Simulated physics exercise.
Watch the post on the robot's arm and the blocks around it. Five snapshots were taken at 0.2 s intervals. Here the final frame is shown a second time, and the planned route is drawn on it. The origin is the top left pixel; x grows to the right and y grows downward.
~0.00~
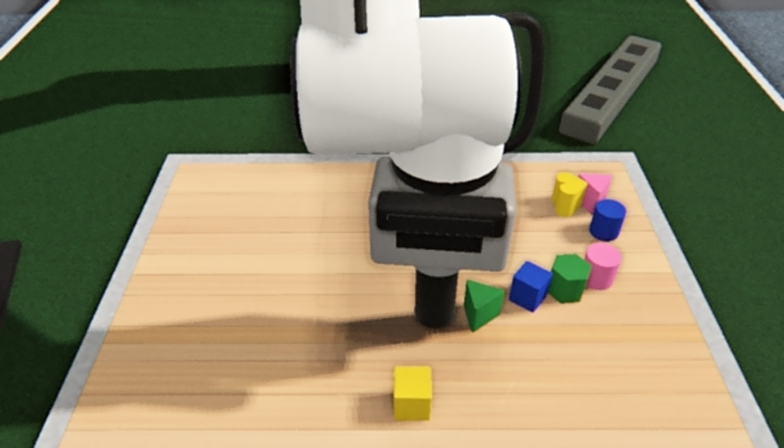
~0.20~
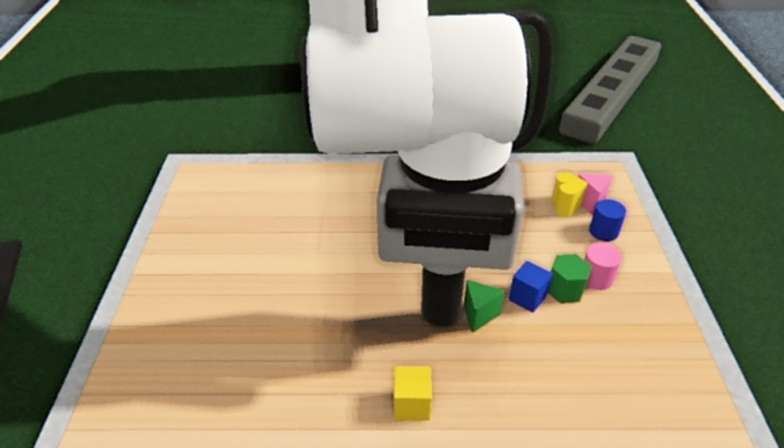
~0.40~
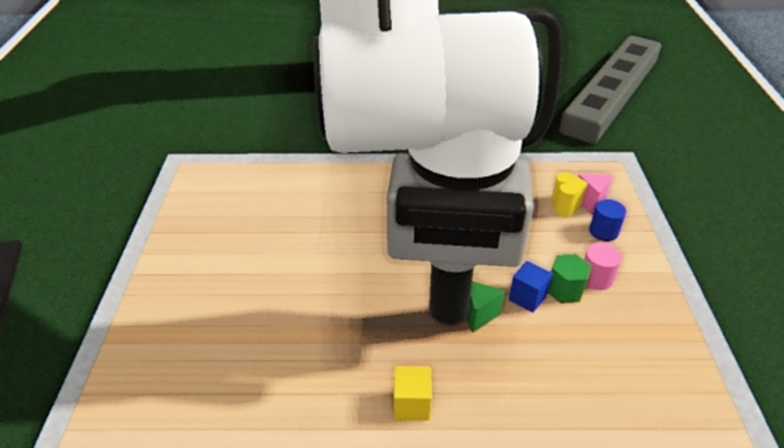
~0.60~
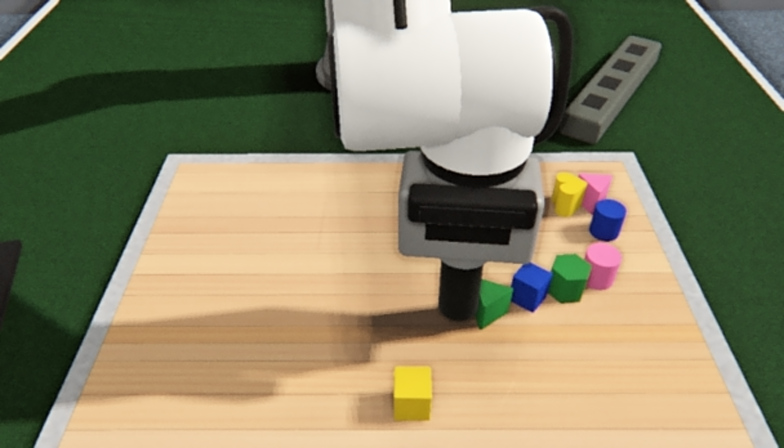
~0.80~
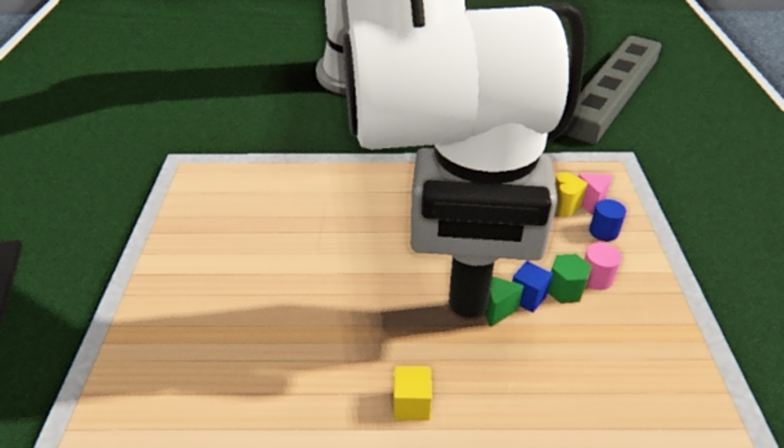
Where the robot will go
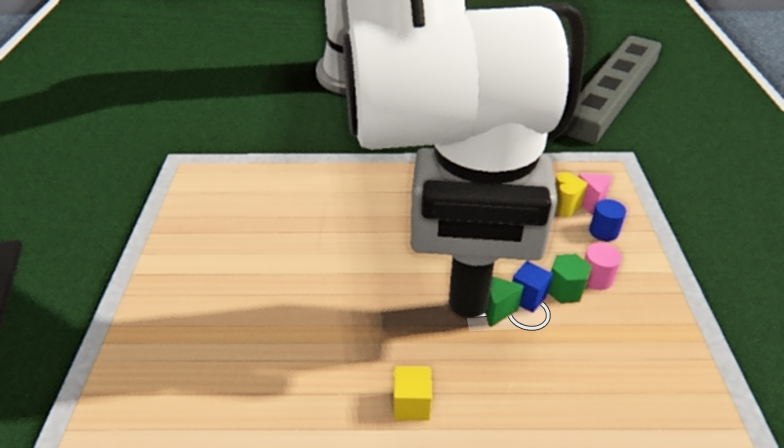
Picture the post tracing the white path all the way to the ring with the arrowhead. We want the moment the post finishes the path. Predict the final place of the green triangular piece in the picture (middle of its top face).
When the path ends, it will be at (564, 282).
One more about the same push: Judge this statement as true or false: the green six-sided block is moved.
True
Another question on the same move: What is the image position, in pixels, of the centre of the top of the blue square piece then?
Its top middle will sit at (544, 261).
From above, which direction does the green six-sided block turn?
It turns round clockwise.
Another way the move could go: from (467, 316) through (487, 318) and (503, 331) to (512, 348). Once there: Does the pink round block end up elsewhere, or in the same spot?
From what I can tell, it will keep its place.
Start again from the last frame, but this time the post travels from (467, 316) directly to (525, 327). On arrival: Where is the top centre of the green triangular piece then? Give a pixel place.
Its top middle: (560, 294).
The line goes straight from (467, 316) to (529, 313).
The first path, step by step. Halfway along, post at (500, 301); green triangular piece at (533, 285); blue square piece at (541, 267), turned 20° anticlockwise; green six-sided block at (576, 262), turned 25° clockwise.
At the end, post at (531, 300); green triangular piece at (564, 282), turned 20° anticlockwise; blue square piece at (544, 261), turned 40° anticlockwise; green six-sided block at (577, 260), turned 25° clockwise; pink round block at (609, 254).
